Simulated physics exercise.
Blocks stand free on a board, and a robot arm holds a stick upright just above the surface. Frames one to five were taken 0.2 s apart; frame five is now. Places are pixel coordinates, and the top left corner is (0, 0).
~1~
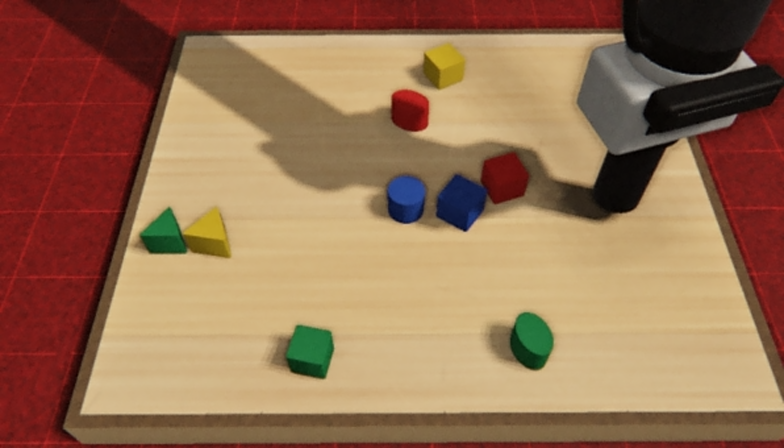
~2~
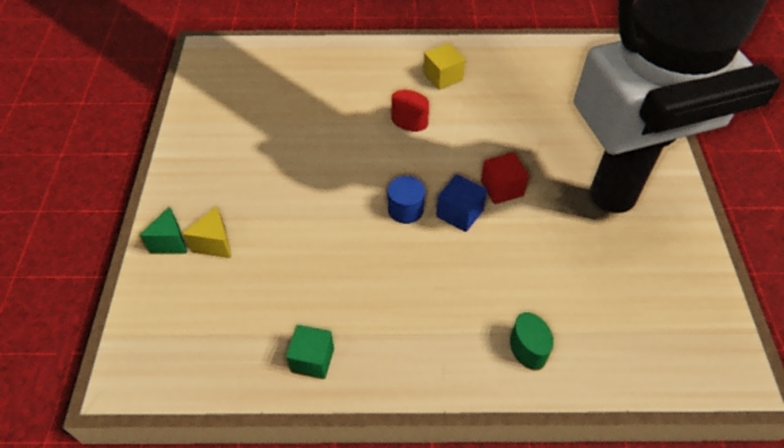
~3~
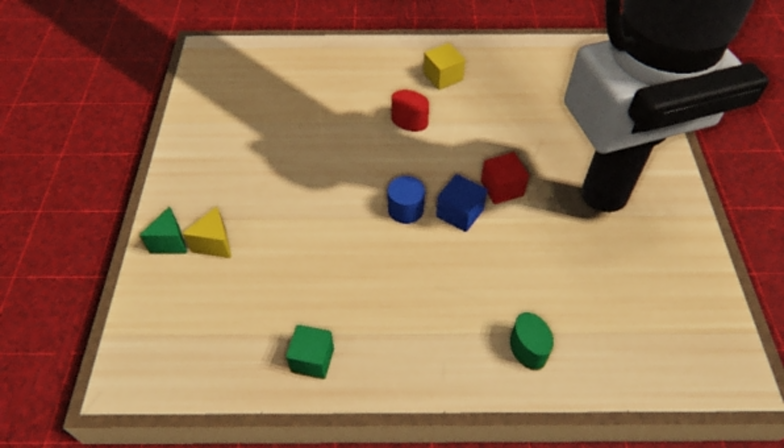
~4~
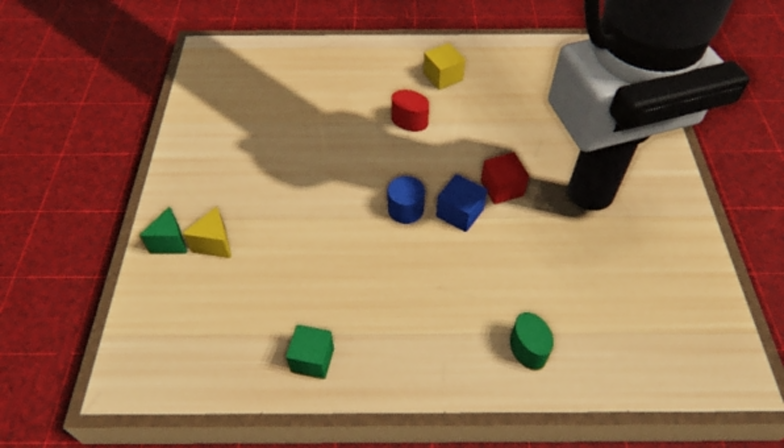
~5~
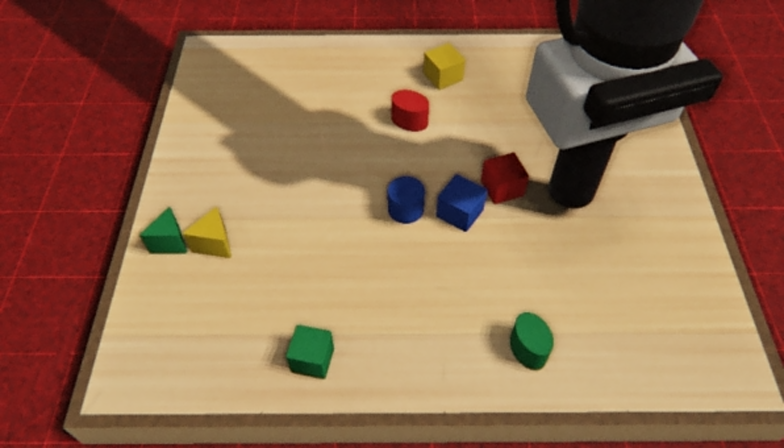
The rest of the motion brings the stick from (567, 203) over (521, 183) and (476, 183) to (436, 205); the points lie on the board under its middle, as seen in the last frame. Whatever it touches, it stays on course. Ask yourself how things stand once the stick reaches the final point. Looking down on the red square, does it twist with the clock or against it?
It spins with the clock.
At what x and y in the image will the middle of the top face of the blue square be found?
The middle of its upper face should be somewhere near (440, 221).
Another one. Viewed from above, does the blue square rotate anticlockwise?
My answer is yes.
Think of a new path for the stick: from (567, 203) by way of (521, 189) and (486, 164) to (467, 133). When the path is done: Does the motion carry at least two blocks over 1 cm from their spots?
Going by the path, no.
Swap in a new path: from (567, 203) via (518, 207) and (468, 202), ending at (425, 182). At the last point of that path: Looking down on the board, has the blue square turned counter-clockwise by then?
In short: Yes.
The first path, step by step. One third of the way, stick (524, 170); red square (480, 160).
Two thirds of the way, stick (477, 171); red square (436, 154), turned 15° clockwise.
At the end, stick (437, 193); blue disc (397, 193); blue square (440, 221), turned 45° anticlockwise; red square (418, 157), turned 75° clockwise.
